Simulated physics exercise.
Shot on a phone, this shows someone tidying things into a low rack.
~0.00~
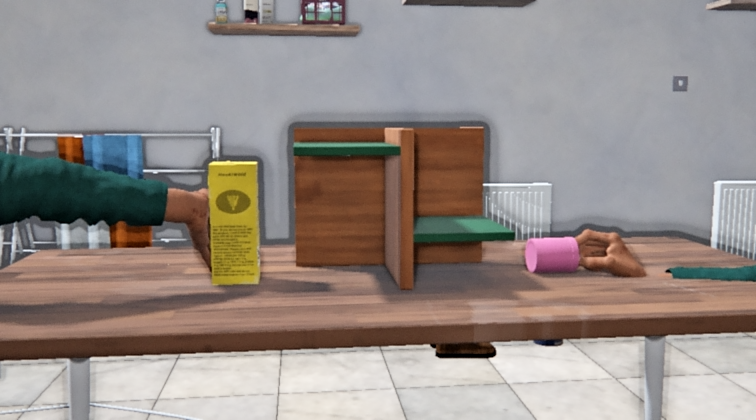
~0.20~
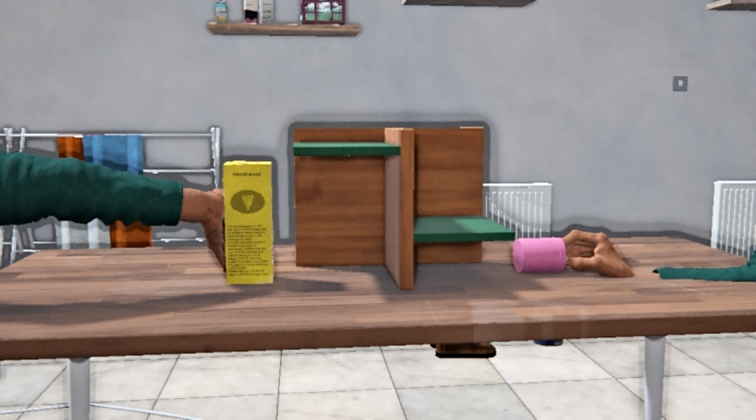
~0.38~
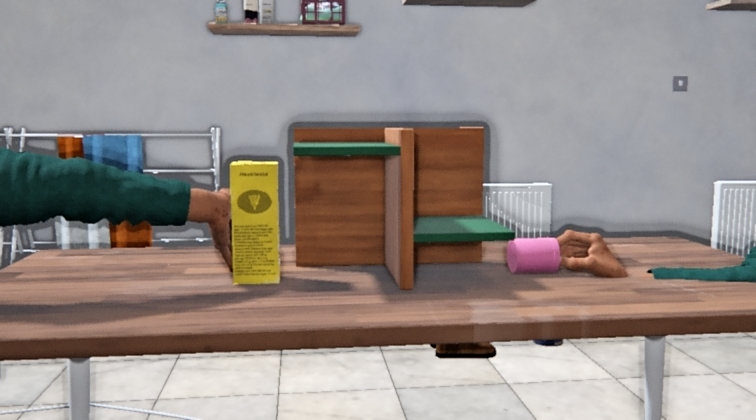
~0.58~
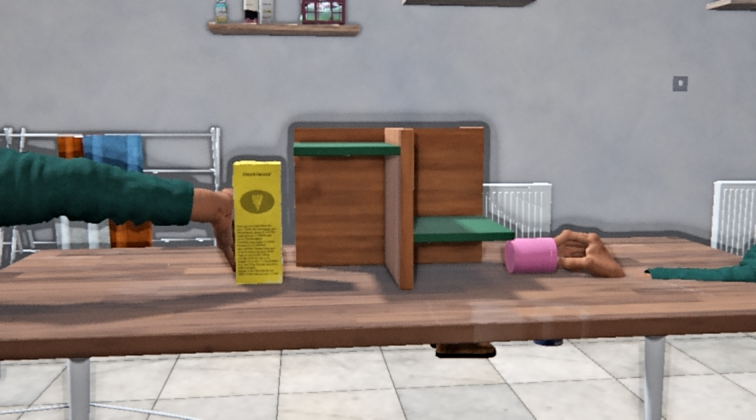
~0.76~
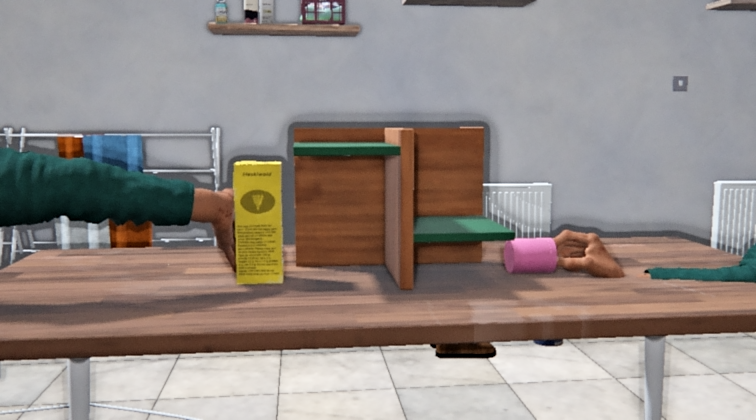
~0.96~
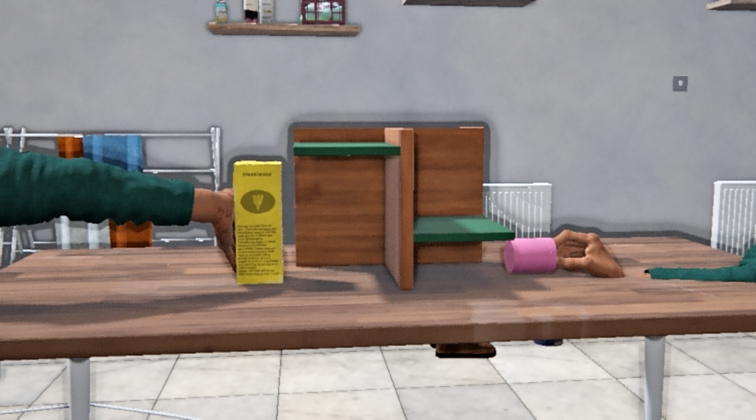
On a wooden table, two hands slide a yellow carton and pink beaker slightly inward, then pause.
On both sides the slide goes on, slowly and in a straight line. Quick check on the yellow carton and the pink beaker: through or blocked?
My prediction: Yellow carton: Fits; pink beaker: Fits.
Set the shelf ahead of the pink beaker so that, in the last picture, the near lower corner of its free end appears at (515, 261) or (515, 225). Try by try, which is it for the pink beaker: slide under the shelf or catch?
Hits the edge; slips in.
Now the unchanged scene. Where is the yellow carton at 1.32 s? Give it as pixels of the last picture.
It ends up somewhere around (288, 222).
After 1.32 s, yellow carton part of the way in near (288, 221); pink beaker part of the way in near (506, 256).
At rest (2.2 s), the yellow carton clears the shelf, near (323, 221); the pink beaker clears the shelf, near (471, 258).
